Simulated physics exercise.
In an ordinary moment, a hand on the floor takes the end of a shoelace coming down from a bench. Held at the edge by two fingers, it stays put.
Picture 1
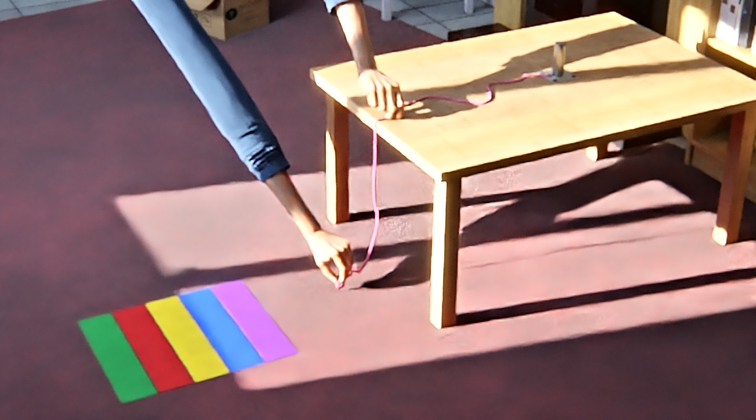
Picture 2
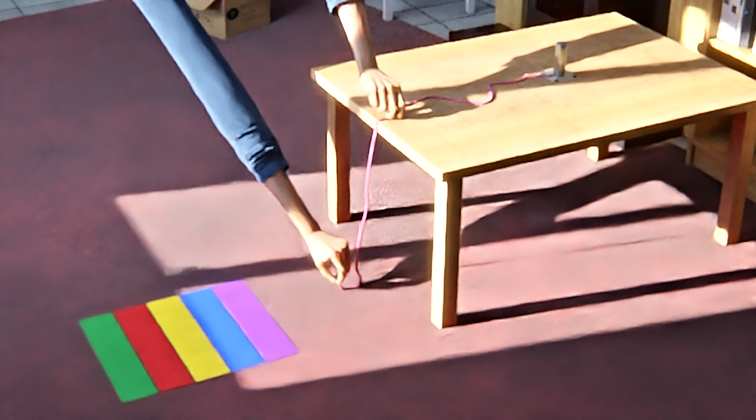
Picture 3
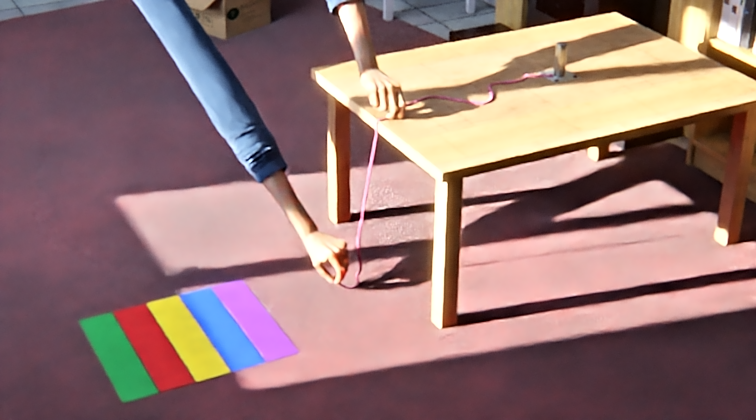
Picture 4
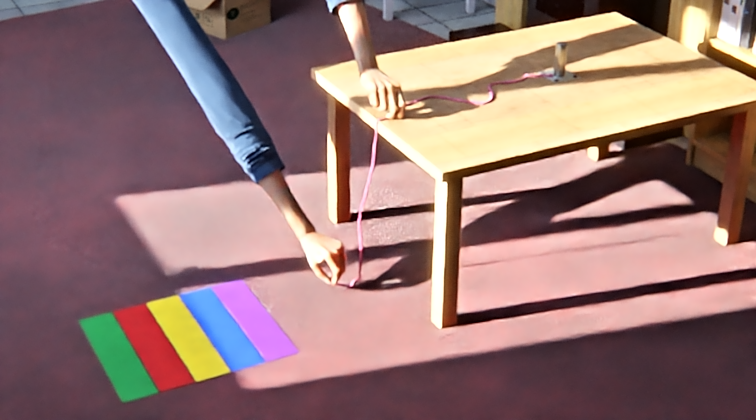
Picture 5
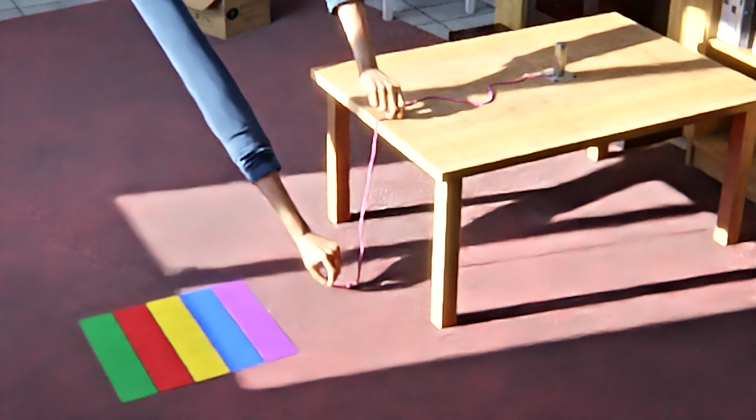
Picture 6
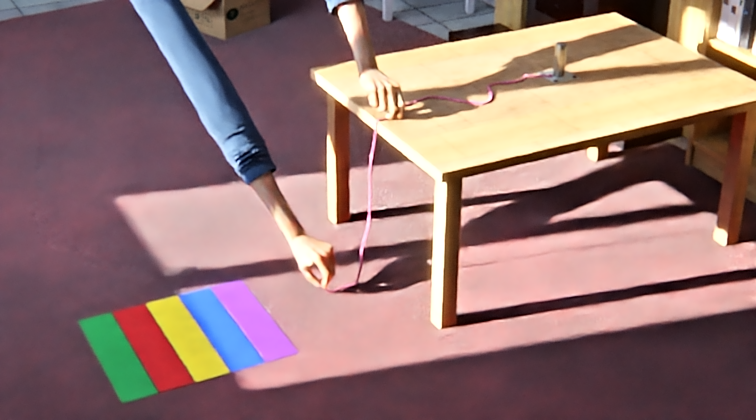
On a reddish floor beside a wooden bench, one hand drawing a pink shoelace's end slightly left, another pressing at the edge.
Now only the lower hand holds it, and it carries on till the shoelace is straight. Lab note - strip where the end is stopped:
Red strip.
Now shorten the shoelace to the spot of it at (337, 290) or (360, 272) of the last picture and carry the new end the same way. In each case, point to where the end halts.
The pixels are close to (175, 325) and (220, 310), one per try.
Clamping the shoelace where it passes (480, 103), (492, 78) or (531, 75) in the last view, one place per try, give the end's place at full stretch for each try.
Per try (px, approx.): (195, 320), (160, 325), (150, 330).
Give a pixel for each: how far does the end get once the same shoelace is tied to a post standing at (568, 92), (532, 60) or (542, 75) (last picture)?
Try by try: (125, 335), (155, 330) and (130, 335).
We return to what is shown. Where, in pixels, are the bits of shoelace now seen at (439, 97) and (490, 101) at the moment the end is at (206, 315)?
First point (400, 113), second point (447, 101).
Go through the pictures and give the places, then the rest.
The first frame shows end (339, 280); purple (272, 343); blue (238, 353); yellow (203, 363); red (168, 373); green (131, 383).
The second frame shows end (337, 280); shoelace through (525, 76) (492, 96) (431, 97) (384, 119) (367, 189) (357, 261).
The third frame shows end (335, 281).
The fourth frame shows end (332, 281); shoelace through (525, 76) (492, 96) (431, 97) (384, 119) (367, 189) (361, 261).
The fifth frame shows end (328, 283).
The sixth frame shows end (321, 284); shoelace through (524, 76) (492, 96) (430, 97) (384, 119) (371, 188) (361, 262).
Soon after, end near (206, 315); over blue.
Then, end near (167, 325); over yellow.
At full stretch, end near (144, 331); over red. The end stops over the red strip.
